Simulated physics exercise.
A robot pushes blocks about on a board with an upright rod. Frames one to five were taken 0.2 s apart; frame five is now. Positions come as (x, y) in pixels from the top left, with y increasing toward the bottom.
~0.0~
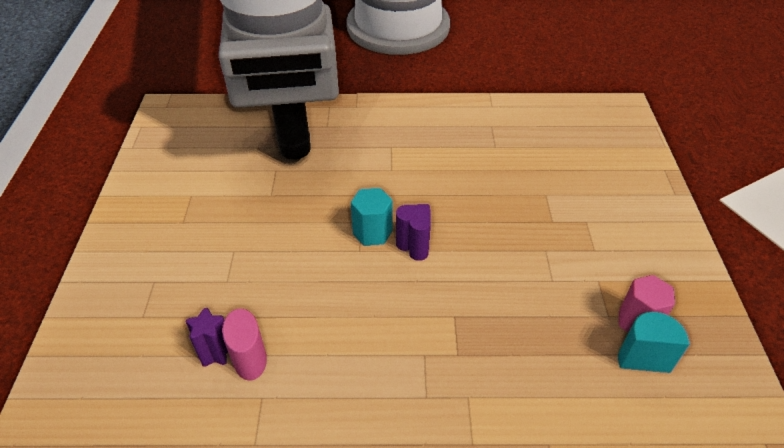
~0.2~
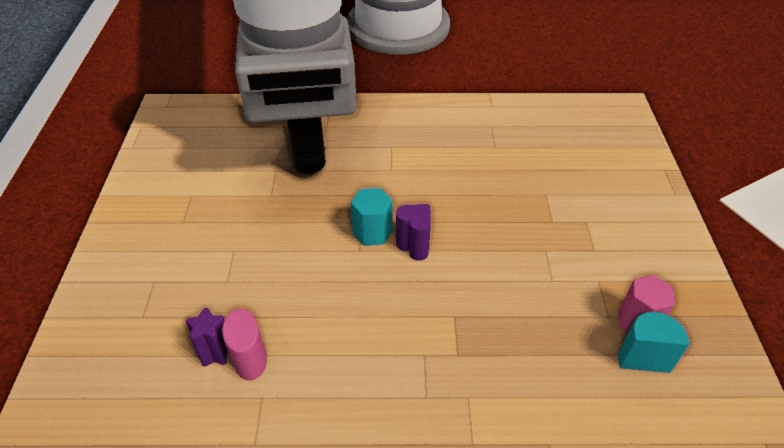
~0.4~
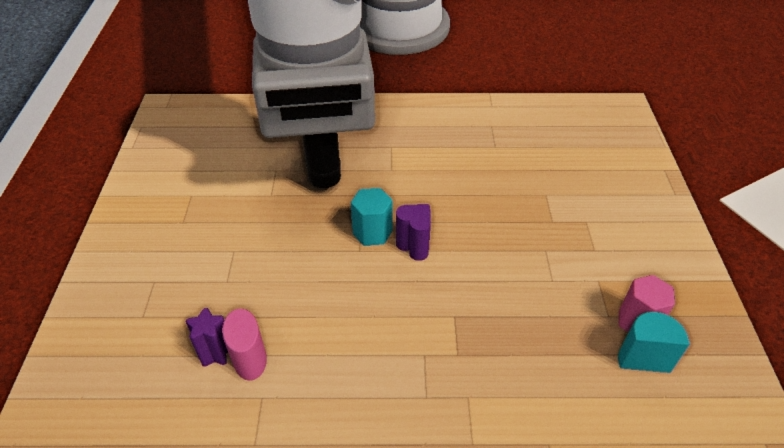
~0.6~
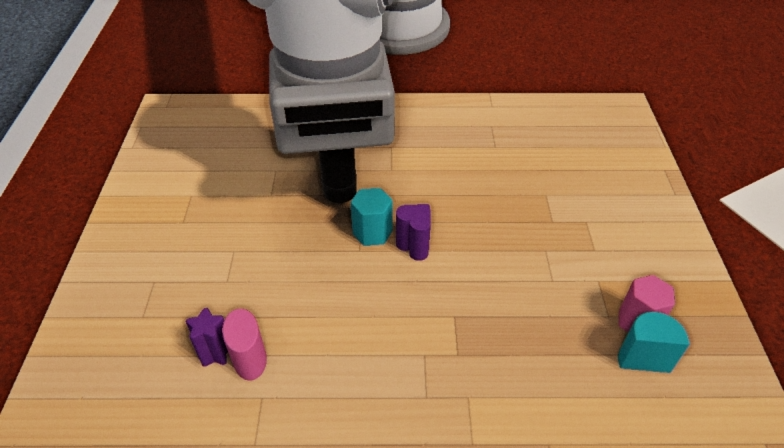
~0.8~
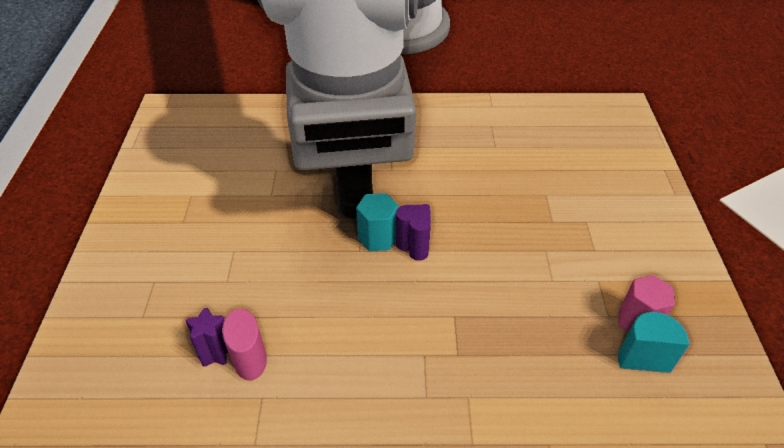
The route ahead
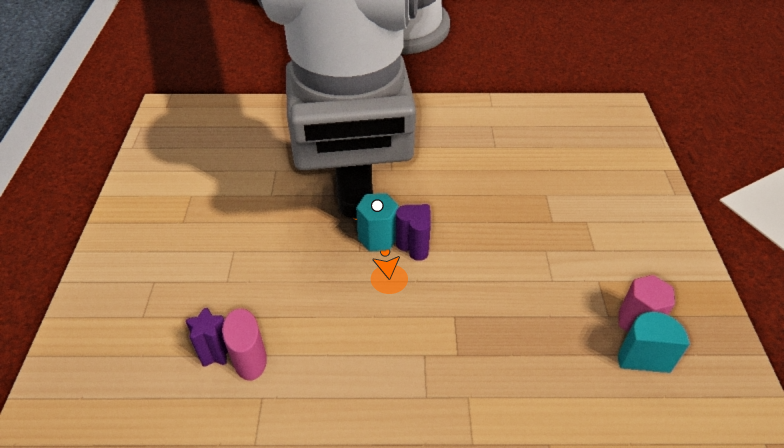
The clip opens on a wooden board with teal, purple and pink blocks in three pairs, a robot arm holding its black rod near the top left. The arm moves steadily down and to the right toward the middle pair, then nudges the turquoise hexagon slightly toward the purple heart.
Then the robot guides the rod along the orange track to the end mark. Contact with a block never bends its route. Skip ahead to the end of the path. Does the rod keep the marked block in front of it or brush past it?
Before the rod.
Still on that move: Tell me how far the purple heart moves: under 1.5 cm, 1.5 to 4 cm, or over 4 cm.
The block winds up 1.5 to 4 cm from where it is now.
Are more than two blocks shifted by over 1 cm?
No - that is not the case.
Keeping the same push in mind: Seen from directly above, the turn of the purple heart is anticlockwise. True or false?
That is true.
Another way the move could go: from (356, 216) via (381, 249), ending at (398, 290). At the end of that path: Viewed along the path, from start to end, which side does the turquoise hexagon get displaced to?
Well, taking the path from its start to its end as straight ahead, the turquoise hexagon moves to the left.
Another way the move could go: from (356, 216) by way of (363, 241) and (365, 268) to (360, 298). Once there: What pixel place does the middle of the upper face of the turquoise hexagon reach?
That would be at about pixel (403, 237).
Path on the board, from (356, 216) via (378, 231) and (385, 254), ending at (389, 279); the dot is on the turquoise hexagon.
What follows on the original path. Halfway along, rod at (383, 235); turquoise hexagon at (402, 238), turned 15° clockwise; purple heart at (439, 228), turned 70° anticlockwise.
At the end, rod at (389, 271); turquoise hexagon at (421, 270), turned 20° anticlockwise; purple heart at (439, 228), turned 70° anticlockwise.
